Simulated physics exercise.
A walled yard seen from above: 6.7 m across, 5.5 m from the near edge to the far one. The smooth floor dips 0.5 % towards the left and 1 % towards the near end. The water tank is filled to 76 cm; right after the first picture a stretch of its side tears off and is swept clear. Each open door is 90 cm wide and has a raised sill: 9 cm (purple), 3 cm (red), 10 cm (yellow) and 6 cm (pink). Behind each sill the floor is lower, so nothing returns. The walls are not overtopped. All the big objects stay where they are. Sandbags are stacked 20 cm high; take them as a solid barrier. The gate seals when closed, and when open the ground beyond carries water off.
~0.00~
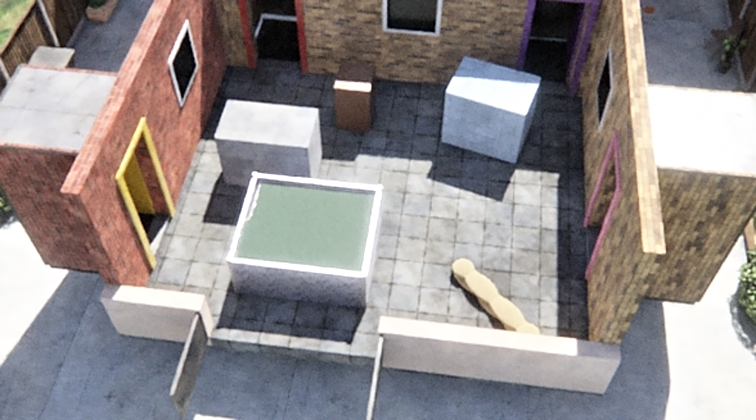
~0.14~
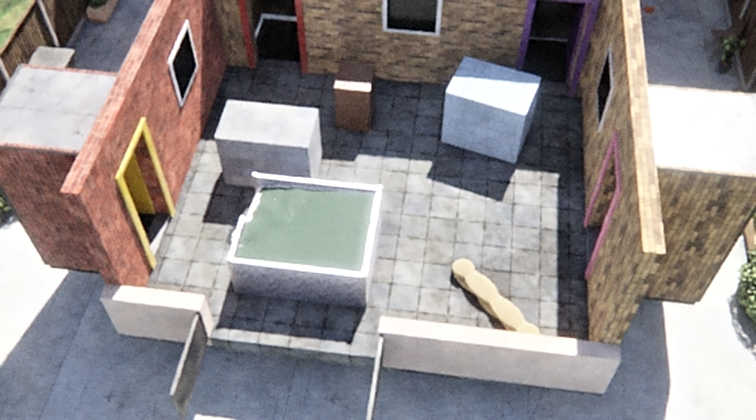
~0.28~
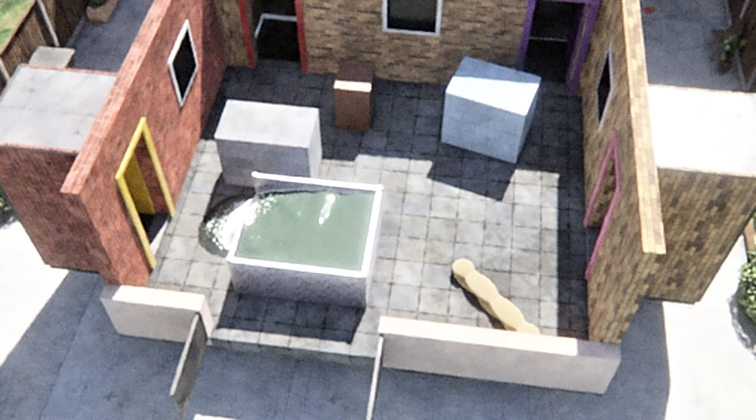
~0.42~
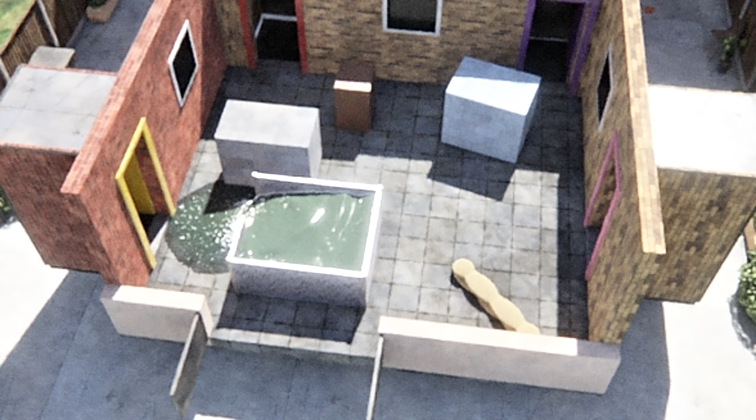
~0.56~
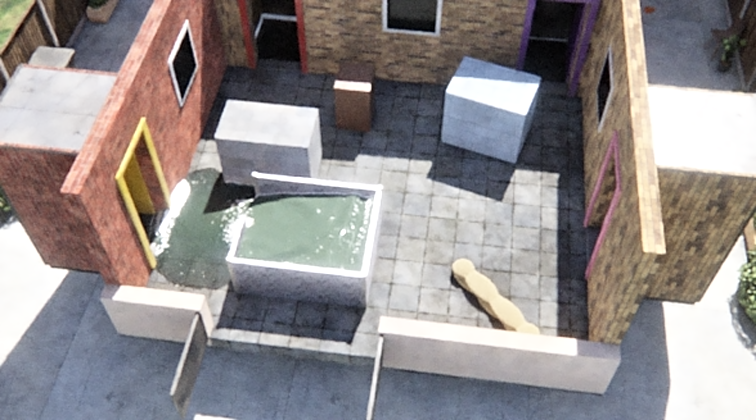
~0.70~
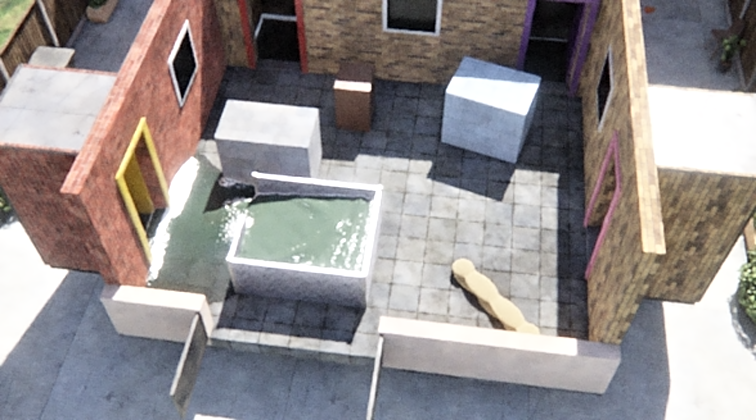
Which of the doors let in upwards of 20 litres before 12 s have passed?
Door by door: At the purple door it stays under the limit; at the red door it exceeds the limit; at the yellow door it passes the limit; at the pink door it does not reach the limit.
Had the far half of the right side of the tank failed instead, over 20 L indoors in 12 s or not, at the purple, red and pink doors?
Then: Purple over, red below, pink past it.
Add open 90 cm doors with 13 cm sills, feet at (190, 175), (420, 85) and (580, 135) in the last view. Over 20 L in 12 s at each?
In turn: Past it, not over, under.
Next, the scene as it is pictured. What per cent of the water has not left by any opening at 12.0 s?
About 56 per cent.
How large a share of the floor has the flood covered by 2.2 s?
About 25 per cent.
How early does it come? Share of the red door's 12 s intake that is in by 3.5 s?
About 40 per cent.
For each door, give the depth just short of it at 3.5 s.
Depths in cm: Purple 0, red 13, yellow 24, pink 0.
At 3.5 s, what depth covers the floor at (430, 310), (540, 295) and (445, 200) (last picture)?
About 0, 0 and 0 cm.
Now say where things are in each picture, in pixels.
The first frame shows still water, 76 cm deep, in the water tank at (307, 226).
In the second frame, the front is at a hidden place, 0.5 m from the gap at (255, 217); 0.2 m2 of floor is under water; 76 cm left at the back of the water tank.
In the third frame, water pours out at (255, 219) and has run 0.9 m, to (204, 234); typically 11 cm deep outside, 76 cm at the water tank's back.
In the fourth frame, water pours out at (256, 220) and has run 1.4 m, to (175, 209); typically 7 cm deep outside, 75 cm at the water tank's back.
In the fifth frame, the front is at (186, 179), 1.7 m from the gap at (256, 220); 2.7 m2 of floor is under water; 69 cm left at the back of the water tank.
In the sixth frame, the front is at (194, 158), 2.0 m from the gap at (256, 219); 3.2 m2 of floor is under water; 63 cm left at the back of the water tank.
After 1.4 s water covers 15 % of the floor and is deepest (44 cm) near (178, 201); purple door not reached, red door not reached, yellow door 29 cm at the sill, 112 L in, pink door not reached.
After 2.2 s water covers 25 % of the floor and is deepest (34 cm) near (186, 211); purple door not reached, red door 9 cm at the sill, 12 L in, yellow door 29 cm at the sill, 245 L in, pink door not reached.
After 3.5 s water covers 35 % of the floor and is deepest (26 cm) near (175, 209); purple door not reached, red door 13 cm at the sill, 95 L in, yellow door 24 cm at the sill, 358 L in, pink door not reached.
After 7.0 s water covers 60 % of the floor and is deepest (15 cm) near (137, 314); purple door 3 cm at the sill, 0 L in, red door 8 cm at the sill, 192 L in, yellow door 14 cm at the sill, 468 L in, pink door not reached.
After 12.0 s water covers 80 % of the floor and is deepest (10 cm) near (137, 314); purple door 3 cm at the sill, 0 L in, red door 5 cm at the sill, 233 L in, yellow door 7 cm at the sill, 480 L in, pink door 1 cm at the sill, 0 L in.
